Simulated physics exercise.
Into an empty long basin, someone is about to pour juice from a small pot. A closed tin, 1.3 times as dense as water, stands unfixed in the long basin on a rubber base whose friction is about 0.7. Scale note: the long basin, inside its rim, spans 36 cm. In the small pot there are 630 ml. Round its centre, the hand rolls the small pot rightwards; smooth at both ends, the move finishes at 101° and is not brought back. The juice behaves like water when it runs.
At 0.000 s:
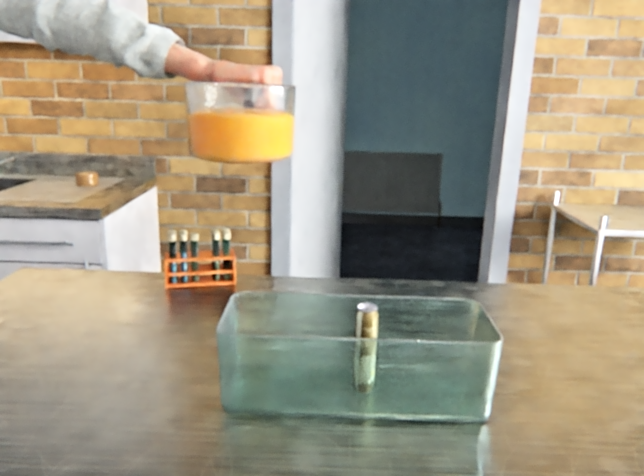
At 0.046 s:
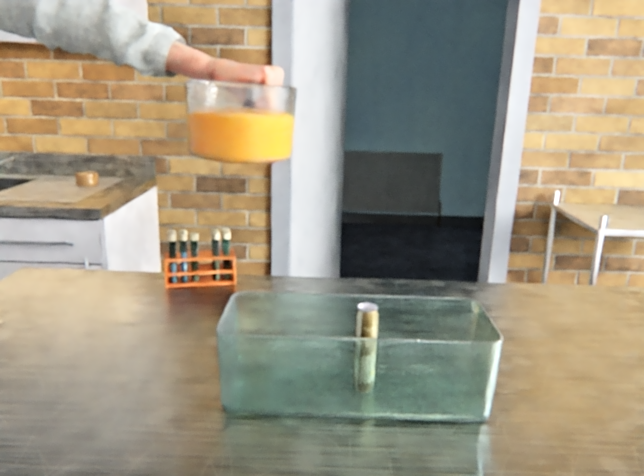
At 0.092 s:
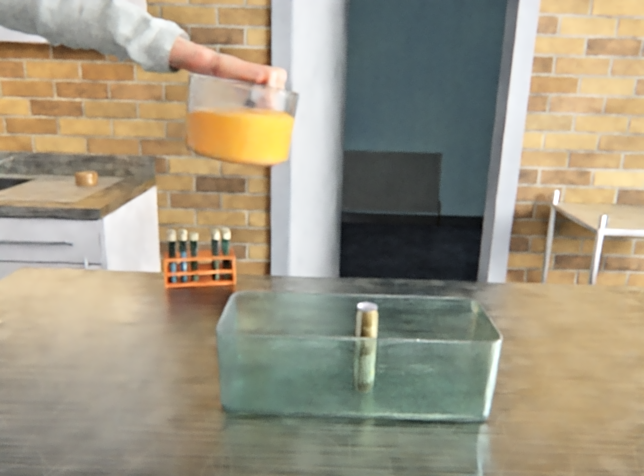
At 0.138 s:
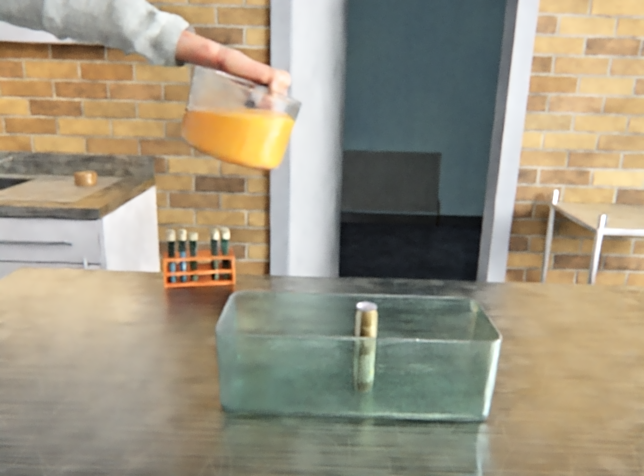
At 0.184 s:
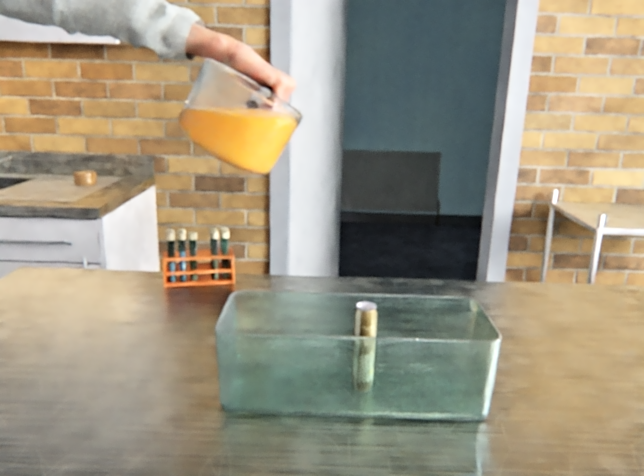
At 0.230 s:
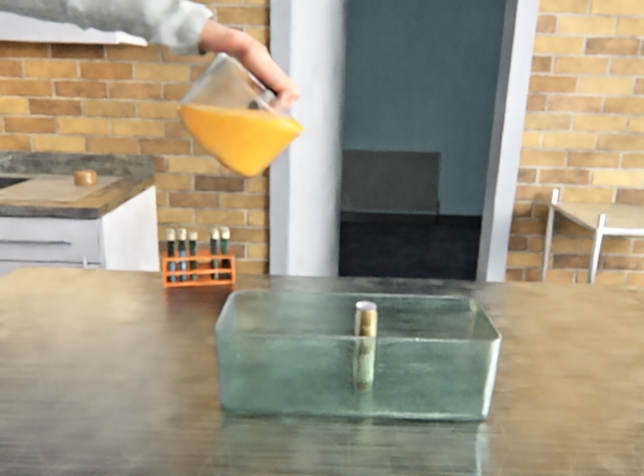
In a brick-walled kitchen, a hand above a glass basin tilts a pot of orange juice rightwards.
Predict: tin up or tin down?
It pitches over.
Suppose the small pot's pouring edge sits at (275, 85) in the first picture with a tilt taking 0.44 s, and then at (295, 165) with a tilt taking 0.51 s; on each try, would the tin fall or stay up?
Try 1: Still standing; try 2: Still standing.
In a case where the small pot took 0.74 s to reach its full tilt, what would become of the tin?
So the tin will hold steady.
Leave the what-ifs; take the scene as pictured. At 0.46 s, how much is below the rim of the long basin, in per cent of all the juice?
I reckon close to 3 percent of it.
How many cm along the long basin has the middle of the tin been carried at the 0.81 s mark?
4 cm, roughly.
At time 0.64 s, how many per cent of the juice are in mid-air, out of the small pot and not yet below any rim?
Airborne share: Near 24 %.
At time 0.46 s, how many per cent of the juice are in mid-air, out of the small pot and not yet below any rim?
Near 60 per cent of it all.
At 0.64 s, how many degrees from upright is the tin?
The lean is some 0° away from upright.
Then, 0.46 s in, the tilt is 99° and 38 per cent is still to pour; the tin stands where it began.
Then, 0.64 s in, the tilt is 101° and 12 per cent is still to pour; the tin stands where it began.
Then, 0.81 s in, the tilt is 101° and 3 per cent is still to pour; the tin leans 16°.
Then, 1.01 s in, the tilt is 101° and 0 per cent is still to pour; the tin lies on its side.
Finally, the tin lies on its side.
